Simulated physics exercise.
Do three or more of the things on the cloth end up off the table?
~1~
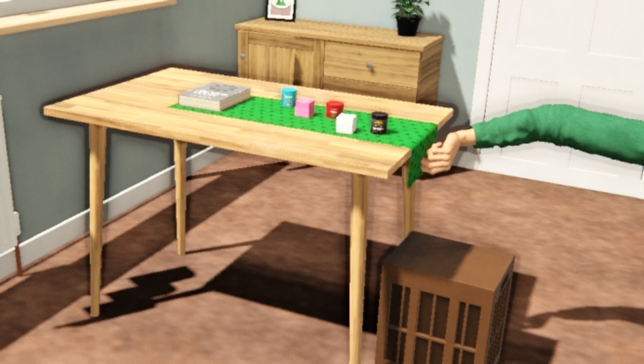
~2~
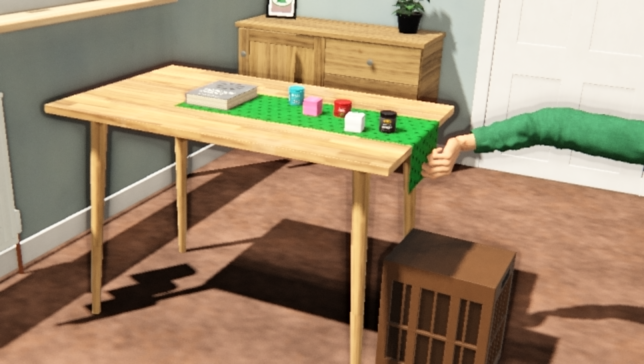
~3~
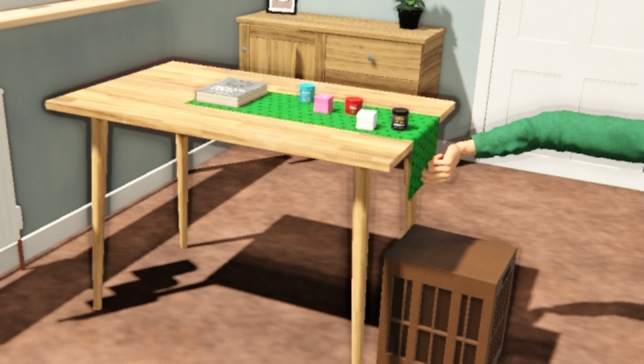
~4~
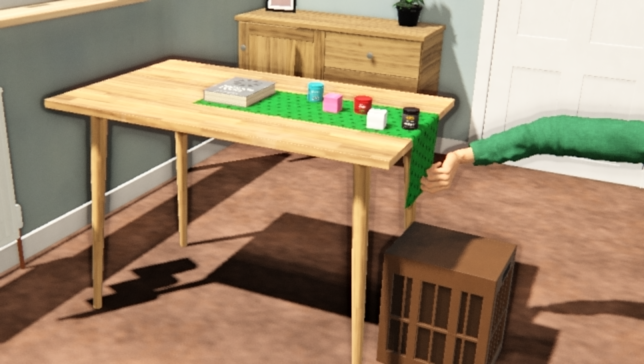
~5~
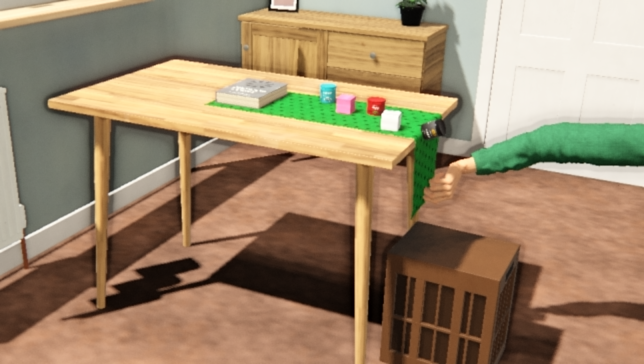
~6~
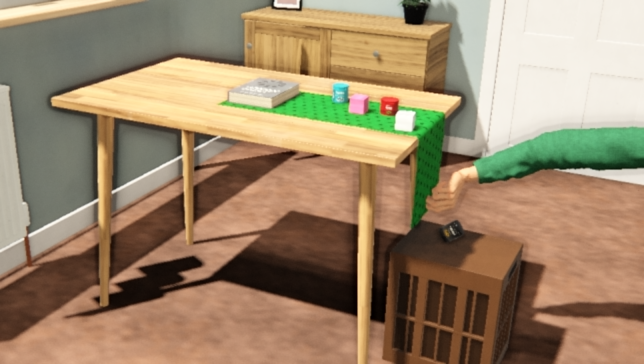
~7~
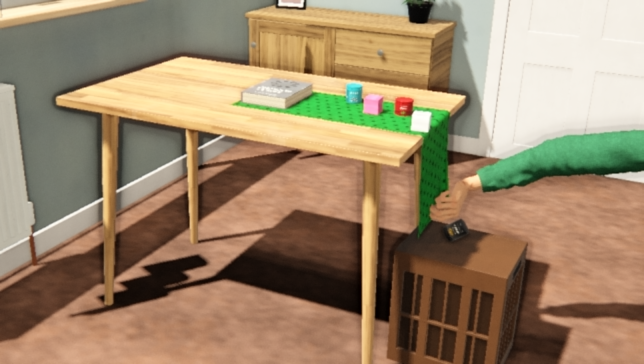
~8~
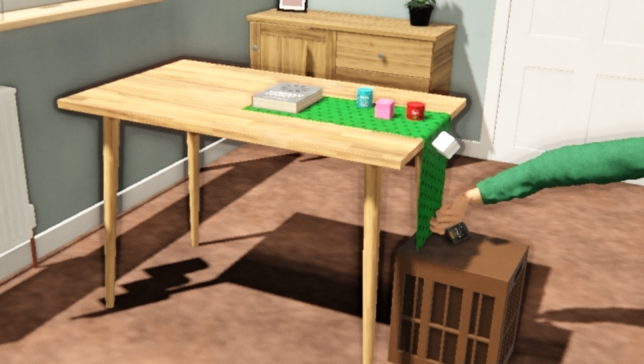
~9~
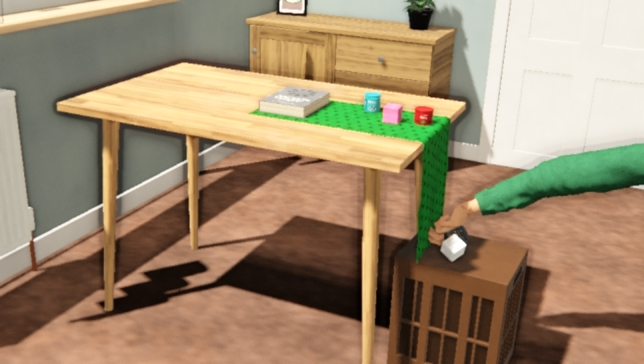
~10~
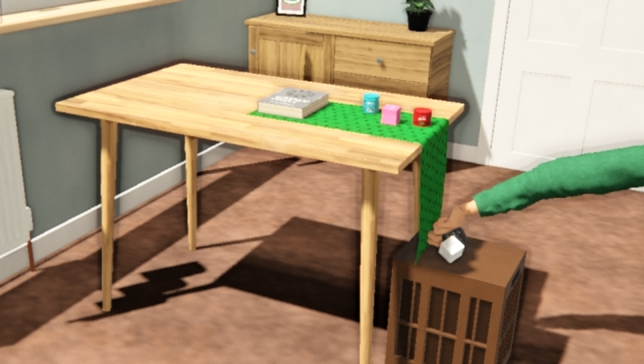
No, only the black pot and the white cube go over the edge, and both come to rest on the brown crate. The other four things are still standing on the table.
